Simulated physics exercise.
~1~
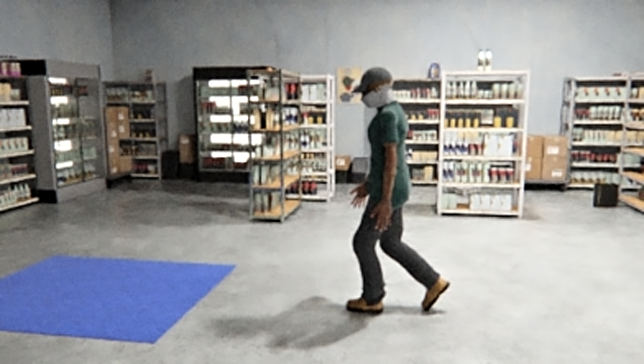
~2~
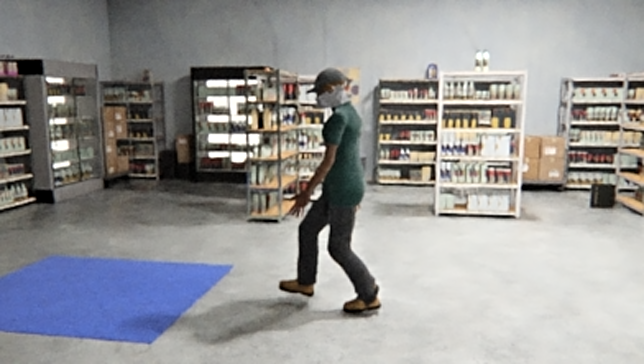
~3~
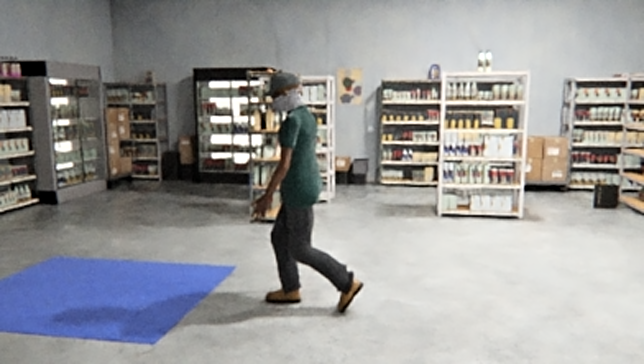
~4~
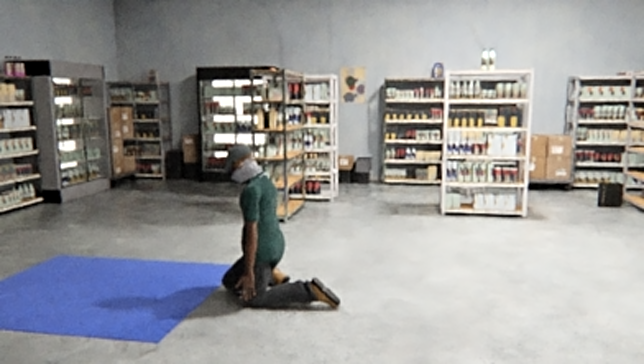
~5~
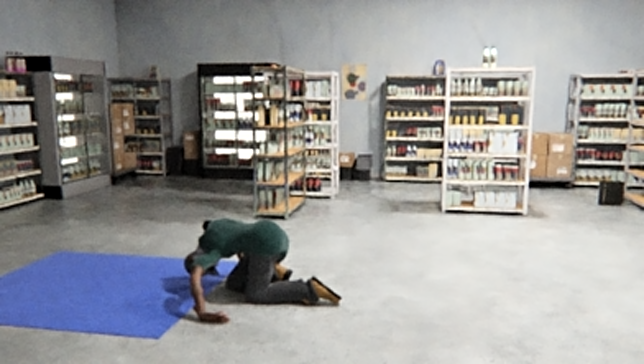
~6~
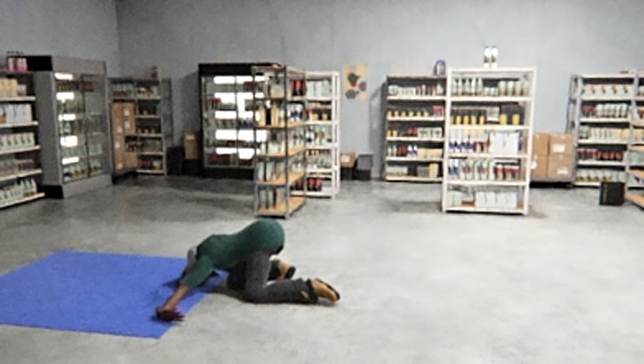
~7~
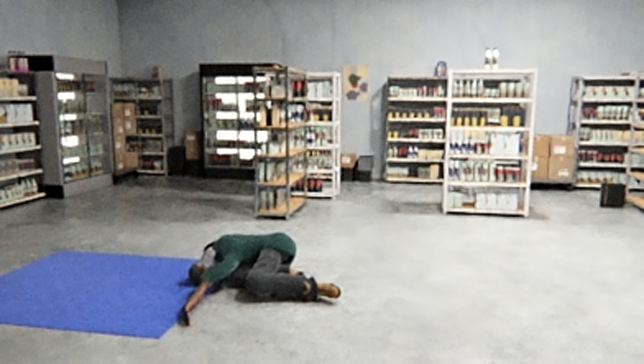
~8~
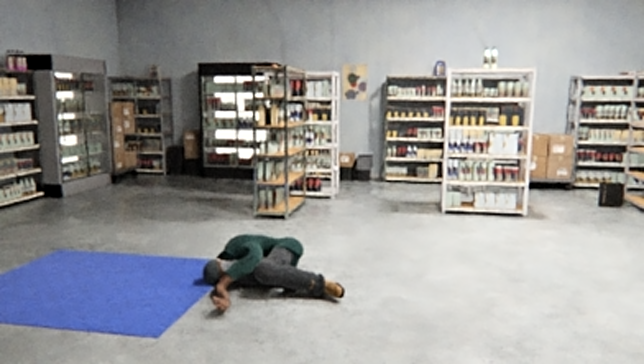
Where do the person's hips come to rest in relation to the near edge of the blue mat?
The person's hips stop short of the near edge of the blue mat, resting on the grey floor.
